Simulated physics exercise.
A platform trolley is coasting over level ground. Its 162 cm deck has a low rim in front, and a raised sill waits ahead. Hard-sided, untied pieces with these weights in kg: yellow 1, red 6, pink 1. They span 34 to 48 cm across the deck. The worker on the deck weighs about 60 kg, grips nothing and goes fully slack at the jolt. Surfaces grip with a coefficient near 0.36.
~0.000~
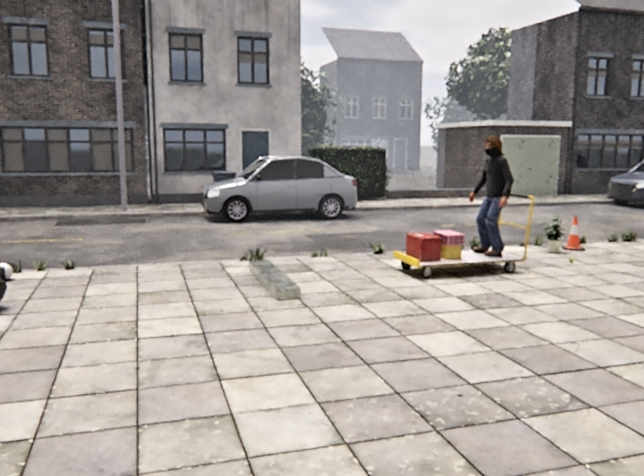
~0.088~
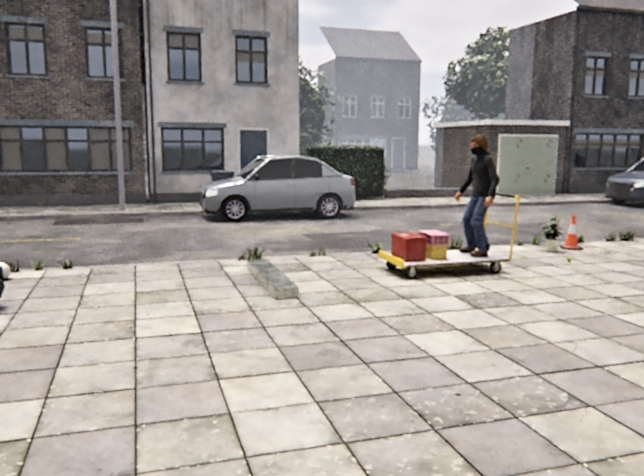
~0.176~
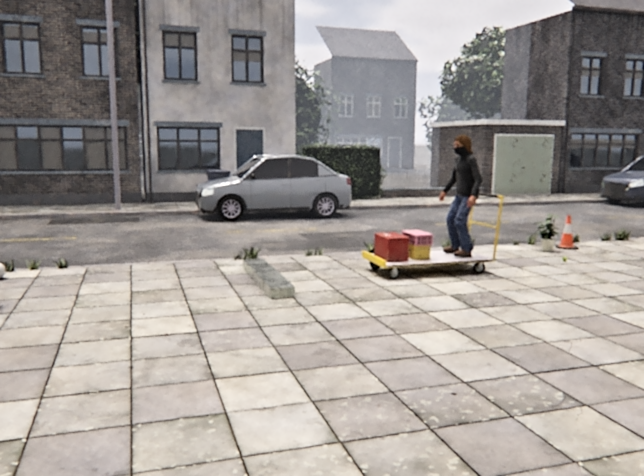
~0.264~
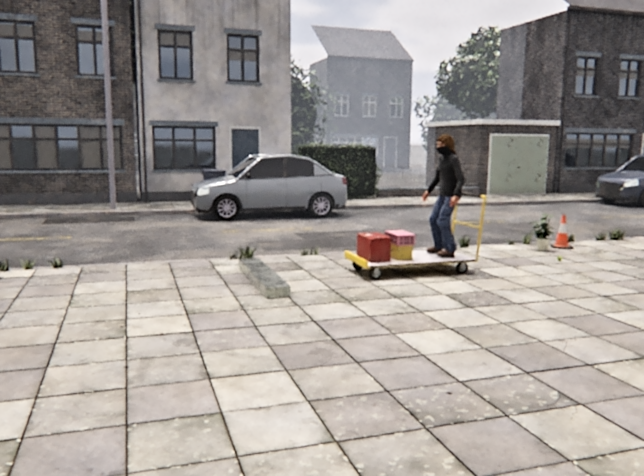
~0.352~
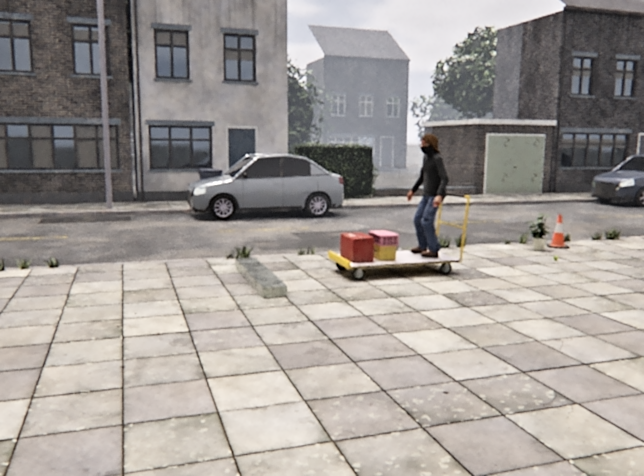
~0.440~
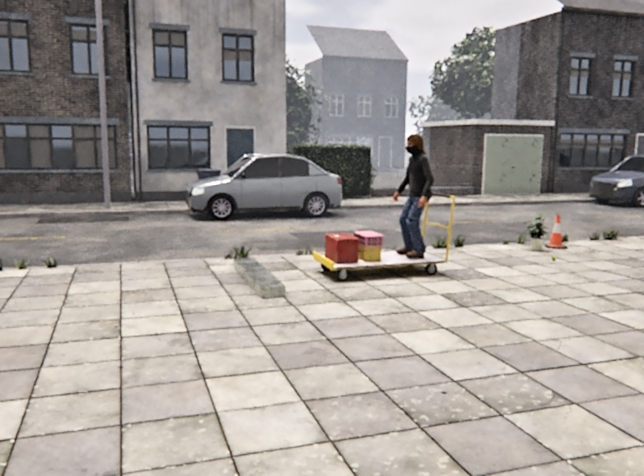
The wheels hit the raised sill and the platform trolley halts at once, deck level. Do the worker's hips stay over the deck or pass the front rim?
The worker's hips stay behind the front rim at this speed.
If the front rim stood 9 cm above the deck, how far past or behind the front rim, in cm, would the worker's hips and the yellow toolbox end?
In that case hips 70 behind, yellow 50 behind.
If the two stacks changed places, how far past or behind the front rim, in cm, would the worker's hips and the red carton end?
Then hips 60 behind, red 40 behind.
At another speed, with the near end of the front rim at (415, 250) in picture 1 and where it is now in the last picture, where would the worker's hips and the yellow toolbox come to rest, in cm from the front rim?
In that case hips 160 past, yellow 40 behind.
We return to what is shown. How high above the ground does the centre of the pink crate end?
Some 50 cm up.
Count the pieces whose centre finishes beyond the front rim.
0 of them.
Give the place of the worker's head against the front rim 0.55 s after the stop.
Some 0 cm behind it.
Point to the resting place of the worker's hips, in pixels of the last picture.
Around (311, 229).
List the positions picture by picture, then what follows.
Hips (498, 193), pink crate (448, 238), rim corner (419, 265); 182 cm short of the stop, in the first picture.
Hips (484, 193), pink crate (434, 238), rim corner (403, 265); 163 cm short of the stop, in the second picture.
Hips (467, 192), pink crate (417, 238), rim corner (385, 265); 143 cm short of the stop, in the third picture.
Hips (451, 192), pink crate (400, 238), rim corner (367, 266); 123 cm short of the stop, in the fourth picture.
Hips (435, 192), pink crate (383, 238), rim corner (349, 266); 103 cm short of the stop, in the fifth picture.
Hips (420, 193), pink crate (368, 239), rim corner (333, 267); 84 cm short of the stop. Speed about 2.2 m/s, in the sixth picture.
After 0.81 s the deck stops.
After 1.06 s the worker's hips are 87 cm behind the rim, near (325, 215) in the last picture's view.
After 1.36 s the worker's hips are 72 cm behind the rim, near (314, 229) in the last picture's view.
After 1.81 s the worker's hips are 68 cm behind the rim, near (311, 229) in the last picture's view.
At rest, 3.4 s, nothing is past the rim; behind it, yellow toolbox, red carton, pink crate and the worker's hips.
